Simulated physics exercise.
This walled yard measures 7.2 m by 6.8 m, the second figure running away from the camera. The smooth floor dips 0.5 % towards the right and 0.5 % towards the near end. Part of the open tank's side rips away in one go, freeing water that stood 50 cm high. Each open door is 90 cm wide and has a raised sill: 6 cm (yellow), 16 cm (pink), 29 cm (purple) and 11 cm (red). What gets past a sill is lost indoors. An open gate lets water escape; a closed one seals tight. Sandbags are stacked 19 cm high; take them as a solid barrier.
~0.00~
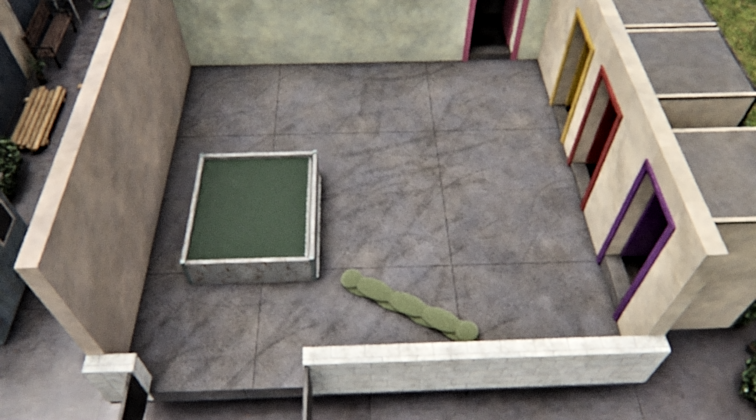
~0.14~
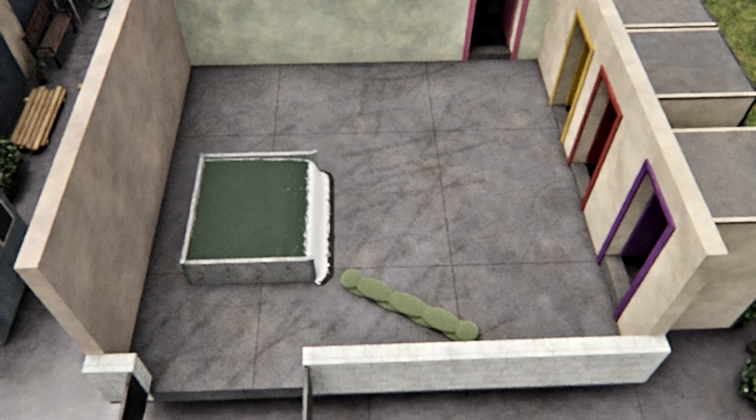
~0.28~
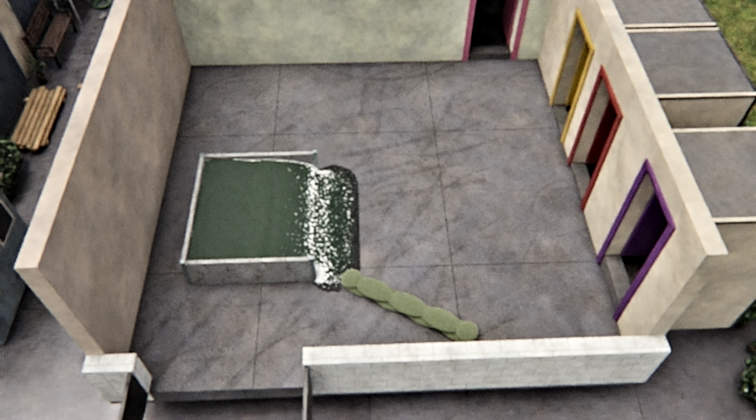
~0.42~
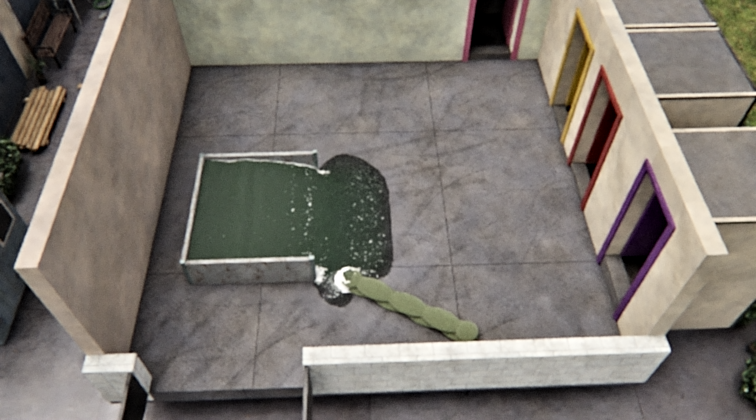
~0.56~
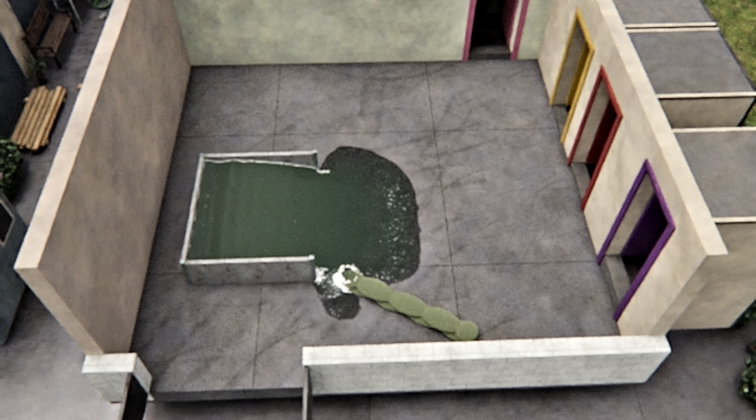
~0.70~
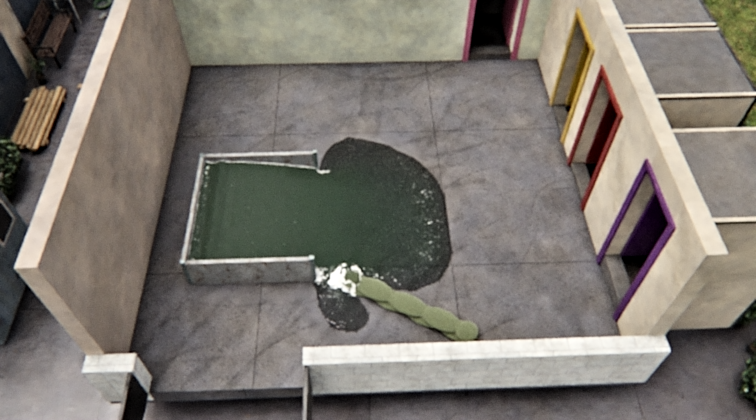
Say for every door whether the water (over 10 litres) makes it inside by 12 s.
The water let in: At the yellow door it exceeds the limit; at the pink door it stays under the limit; at the purple door it keeps below the limit; at the red door it goes over the limit.
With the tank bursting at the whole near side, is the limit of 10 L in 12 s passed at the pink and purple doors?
Then: Pink below, purple below.
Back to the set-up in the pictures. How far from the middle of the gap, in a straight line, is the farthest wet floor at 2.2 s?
Some 4.8 m out.
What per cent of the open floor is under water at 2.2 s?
Near 45 per cent is wet.
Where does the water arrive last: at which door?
The pink one.
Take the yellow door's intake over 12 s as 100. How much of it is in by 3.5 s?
About 35 per cent.
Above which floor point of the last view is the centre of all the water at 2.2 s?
Around (381, 222).
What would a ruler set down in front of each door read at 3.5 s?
Depths in cm: Yellow 13, pink 1, purple 17, red 19.
After 1.4 s water covers 30 % of the floor and is deepest (27 cm) near (342, 282); yellow door not reached, pink door not reached, purple door not reached, red door not reached.
After 2.2 s water covers 45 % of the floor and is deepest (24 cm) near (579, 229); yellow door not reached, pink door not reached, purple door 18 cm at the sill, 0 L in, red door 21 cm at the sill, 7 L in.
After 3.5 s water covers 55 % of the floor and is deepest (26 cm) near (617, 360); yellow door 13 cm at the sill, 19 L in, pink door not reached, purple door 17 cm at the sill, 0 L in, red door 19 cm at the sill, 61 L in.
After 7.0 s water covers 65 % of the floor and is deepest (11 cm) near (531, 363); yellow door 7 cm at the sill, 46 L in, pink door 8 cm at the sill, 0 L in, purple door 9 cm at the sill, 0 L in, red door 7 cm at the sill, 81 L in.
After 12.0 s water covers 95 % of the floor and is deepest (6 cm) near (595, 284); yellow door 6 cm at the sill, 53 L in, pink door 5 cm at the sill, 0 L in, purple door 6 cm at the sill, 0 L in, red door 6 cm at the sill, 81 L in.
